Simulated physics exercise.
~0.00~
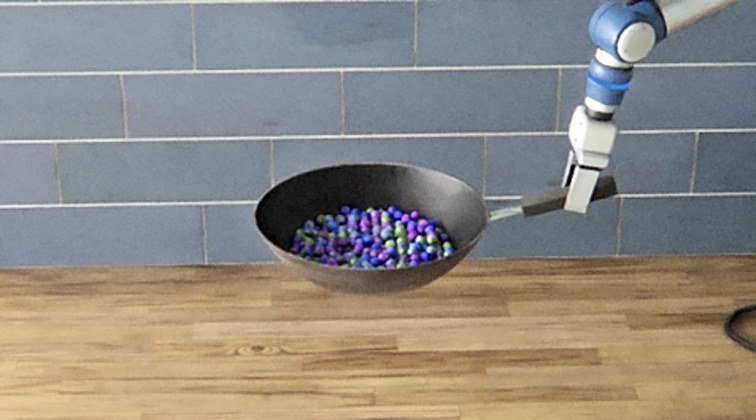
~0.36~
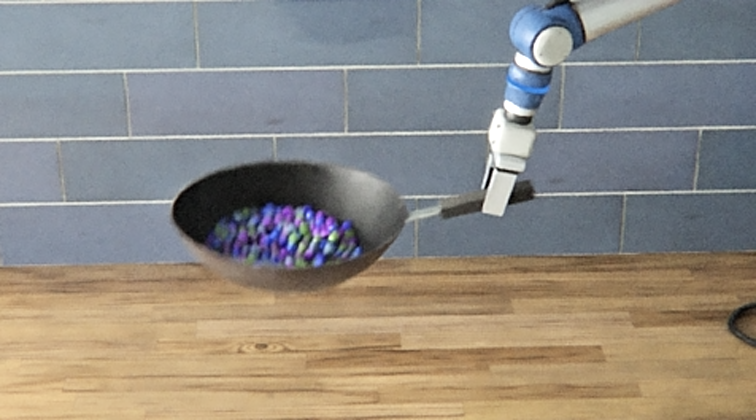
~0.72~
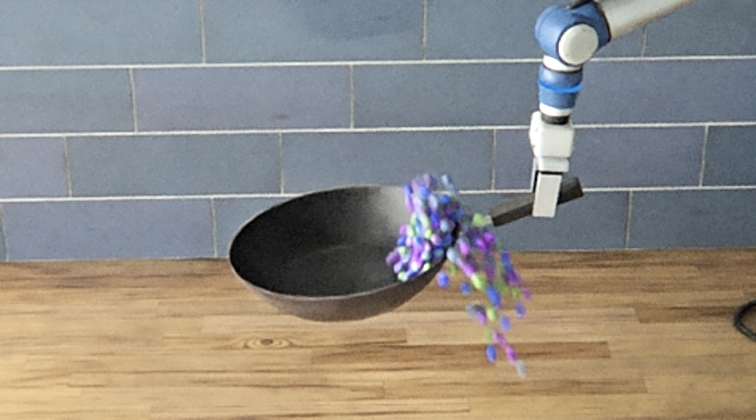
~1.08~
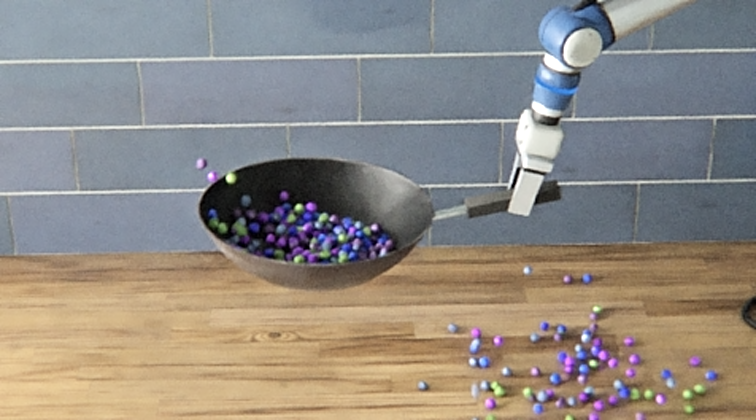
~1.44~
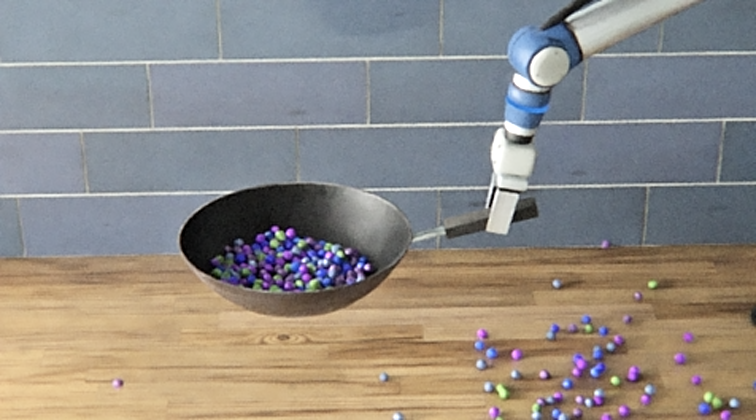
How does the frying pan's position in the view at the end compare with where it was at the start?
At the end the frying pan is further to the left and slightly lower in the view than it was at the start.
A white and blue robot arm holds a dark frying pan of small round purple, blue and green sweets above a wooden worktop, seen from the front against blue-grey tiles. It swings the pan left with the sweets still inside. The pan then jerks back right and dips, and a clump of sweets surges over the rim beside the handle. As the pan moves left and rises, many scatter across the worktop at right. Finally the pan sits level and a little lower, still holding most of the sweets, with the rest strewn mainly at the right.
